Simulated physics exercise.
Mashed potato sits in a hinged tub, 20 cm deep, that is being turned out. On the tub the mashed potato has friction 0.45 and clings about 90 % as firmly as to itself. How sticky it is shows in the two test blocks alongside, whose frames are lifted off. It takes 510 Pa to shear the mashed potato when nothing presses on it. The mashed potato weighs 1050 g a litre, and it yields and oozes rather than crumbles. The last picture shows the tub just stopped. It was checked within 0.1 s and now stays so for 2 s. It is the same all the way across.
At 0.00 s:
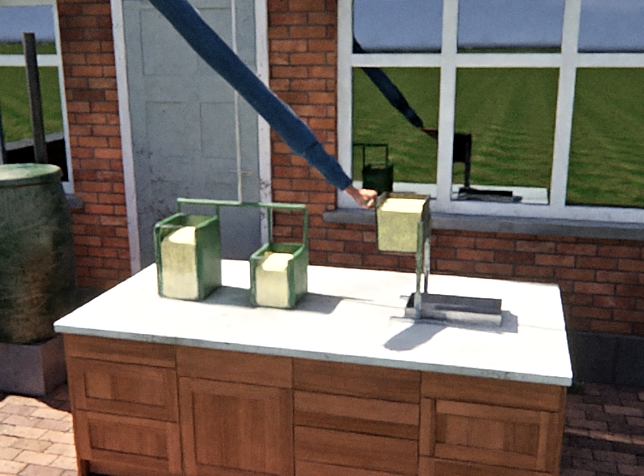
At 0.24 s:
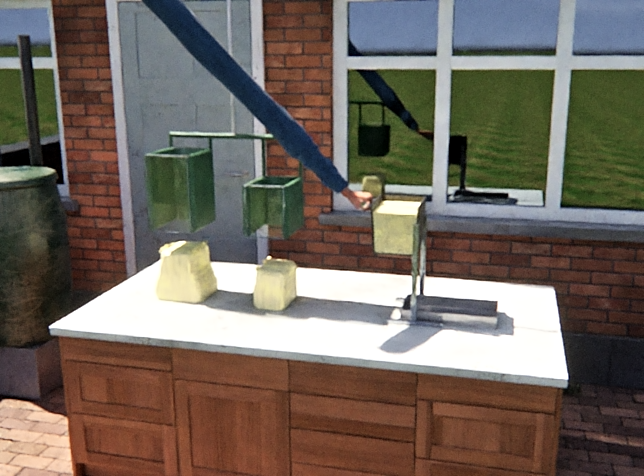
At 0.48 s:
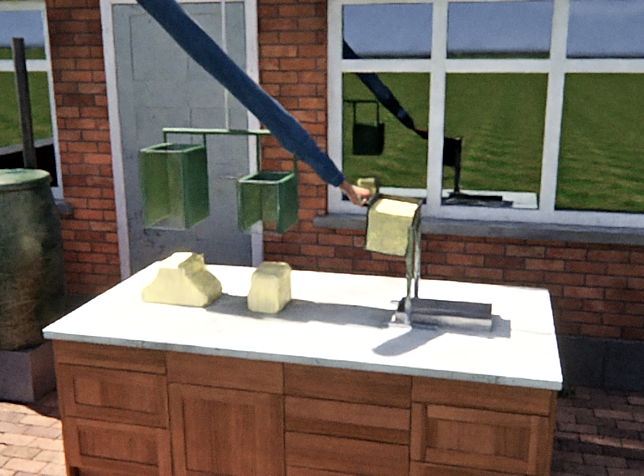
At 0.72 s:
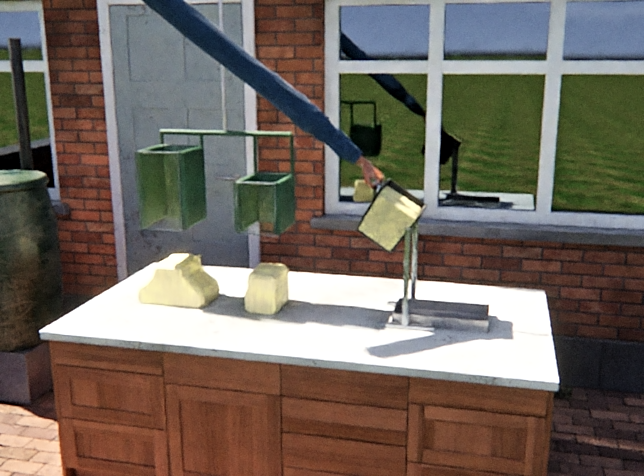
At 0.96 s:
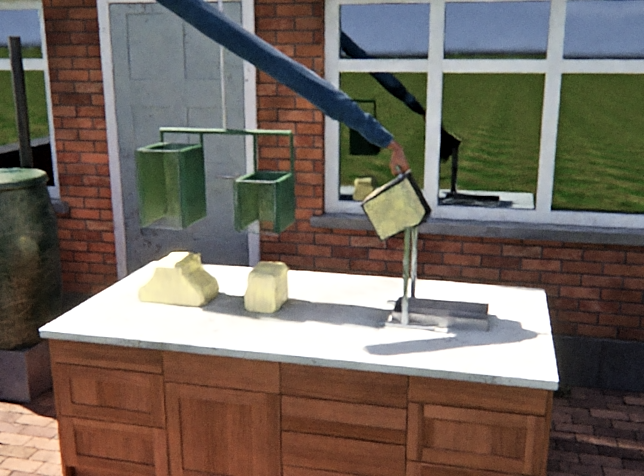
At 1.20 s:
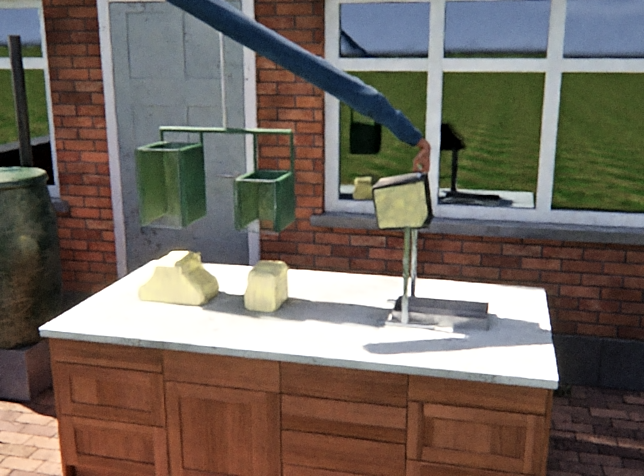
At the start, two pale yellow blocks sit inside green open boxes on a white-topped counter, while a blue-sleeved arm holds a tub of mashed potato on a stand. The boxes lift clear and both blocks sag, the left one more, and then the hand turns the tub steeply to the right.
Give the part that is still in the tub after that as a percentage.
About 100 %.
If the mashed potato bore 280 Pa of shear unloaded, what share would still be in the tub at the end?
In that case some 75 per cent.
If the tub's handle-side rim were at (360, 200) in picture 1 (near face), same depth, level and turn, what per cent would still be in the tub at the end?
It would be near 65 %.
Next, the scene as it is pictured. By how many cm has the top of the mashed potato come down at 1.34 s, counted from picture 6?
Some 0 cm.
After 1.34 s, the tub is at 81 degrees and holds 100 %.
After 1.51 s, the tub is at 81 degrees and holds 100 %.
After 1.68 s, the tub is at 81 degrees and holds 100 %.
After 1.85 s, the tub is at 81 degrees and holds 100 %.
After 3.20 s, the tub is at 81 degrees and holds 100 %.
